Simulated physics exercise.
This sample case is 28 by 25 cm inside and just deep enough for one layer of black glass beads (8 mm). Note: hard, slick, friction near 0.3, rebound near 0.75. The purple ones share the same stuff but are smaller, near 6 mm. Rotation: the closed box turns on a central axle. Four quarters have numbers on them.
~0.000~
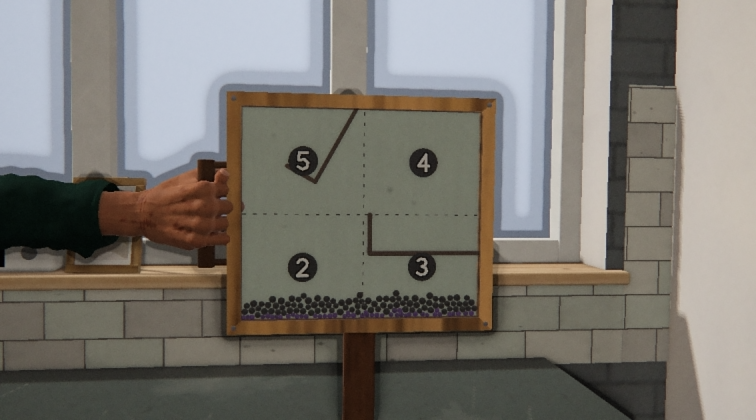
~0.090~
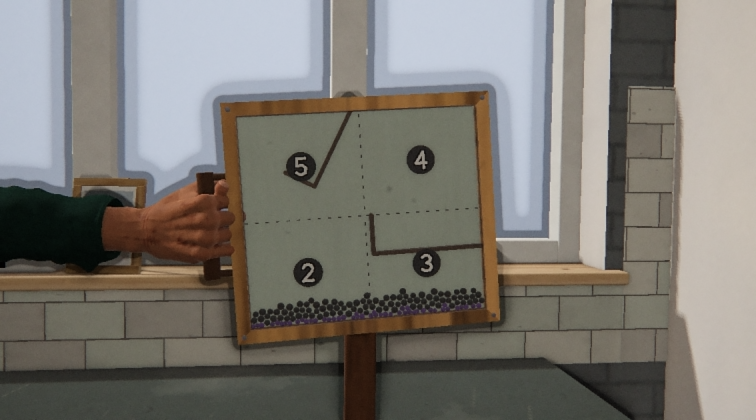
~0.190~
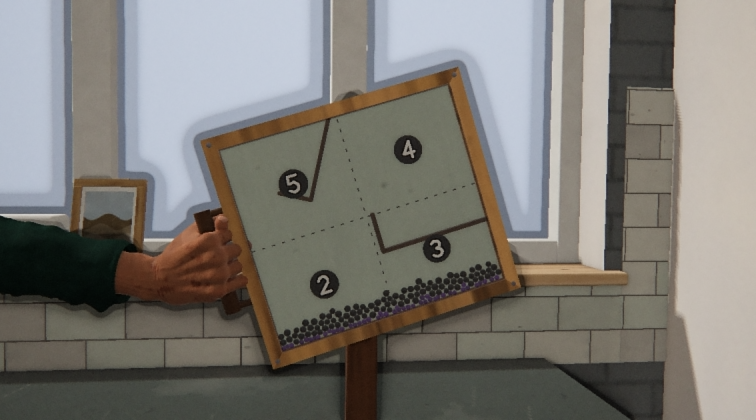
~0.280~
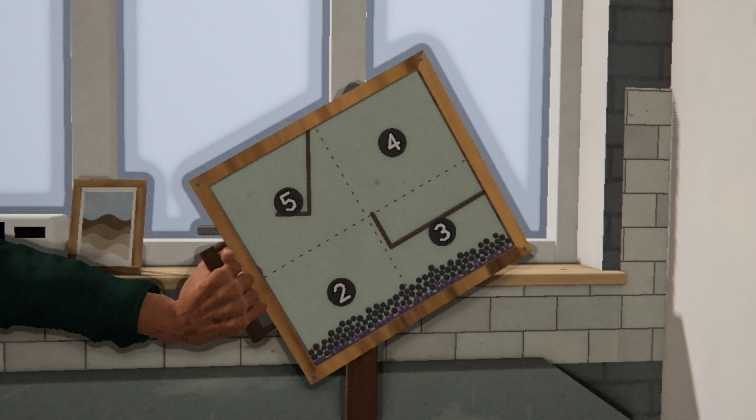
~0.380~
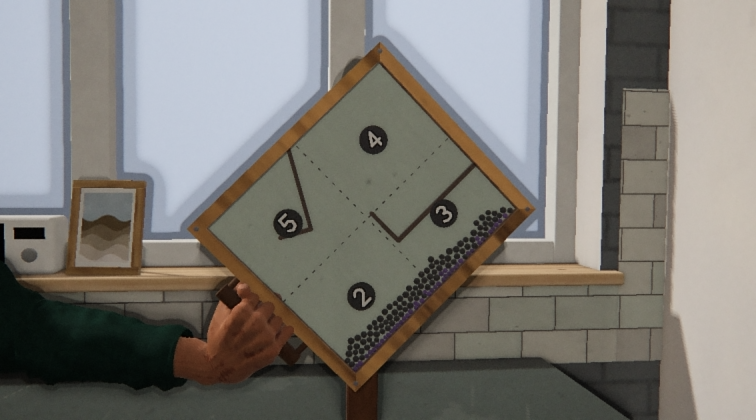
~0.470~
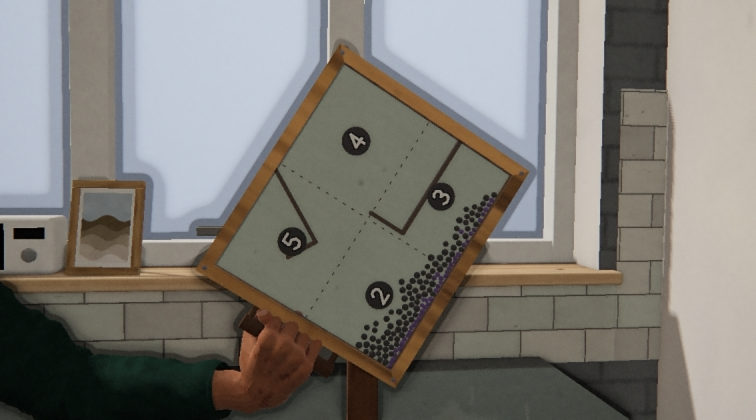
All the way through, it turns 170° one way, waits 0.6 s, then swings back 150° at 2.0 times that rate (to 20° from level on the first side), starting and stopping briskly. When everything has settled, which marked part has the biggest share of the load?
It is 2.
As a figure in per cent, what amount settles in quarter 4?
Share: Approx. 0 %.
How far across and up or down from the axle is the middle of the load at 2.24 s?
About 7 cm left and 10 cm below.
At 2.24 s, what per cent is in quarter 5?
Reading: Around 100 per cent of the load.
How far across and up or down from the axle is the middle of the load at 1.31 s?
Right by about 9 cm and below by about 9 cm.
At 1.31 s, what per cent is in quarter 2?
Roughly 0 %.
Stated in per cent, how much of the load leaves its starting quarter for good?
50 per cent.
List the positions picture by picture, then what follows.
The first picture shows level; about 140 beads; beads centred (361, 308); top one (396, 293); no. 2 (303, 267), no. 3 (422, 267), no. 4 (423, 163), no. 5 (303, 161).
The second picture shows turned 4° anticlockwise; beads centred (369, 309); top one (403, 291).
The third picture shows turned 17° anticlockwise; beads centred (391, 305); top one (488, 264); wall ends (372, 215), (280, 193).
The fourth picture shows turned 30° anticlockwise; beads centred (410, 297); top one (496, 236).
The fifth picture shows turned 45° anticlockwise; beads centred (423, 290); top one (503, 210).
The sixth picture shows turned 58° anticlockwise; beads centred (424, 291); top one (494, 195); no. 2 (379, 295), no. 3 (441, 197), no. 4 (356, 141), no. 5 (292, 242).
After 1.31 s, it stands 170° anticlockwise; the beads' middle is 9 cm right of and 9 cm below the centre; no. 5, 100 %.
After 2.24 s, it stands 95° anticlockwise; the beads' middle is 7 cm left of and 10 cm below the centre; no. 5, 100 %.
After 2.57 s, it stands 20° anticlockwise; the beads' middle is 10 cm left of and 6 cm below the centre; no. 2, 60 %, no. 5, 40 %.
All still by 3.4 s, it stands 20° anticlockwise; no. 2, 85 %, no. 3, 5 %, no. 4, 0 %, no. 5, 10 %.
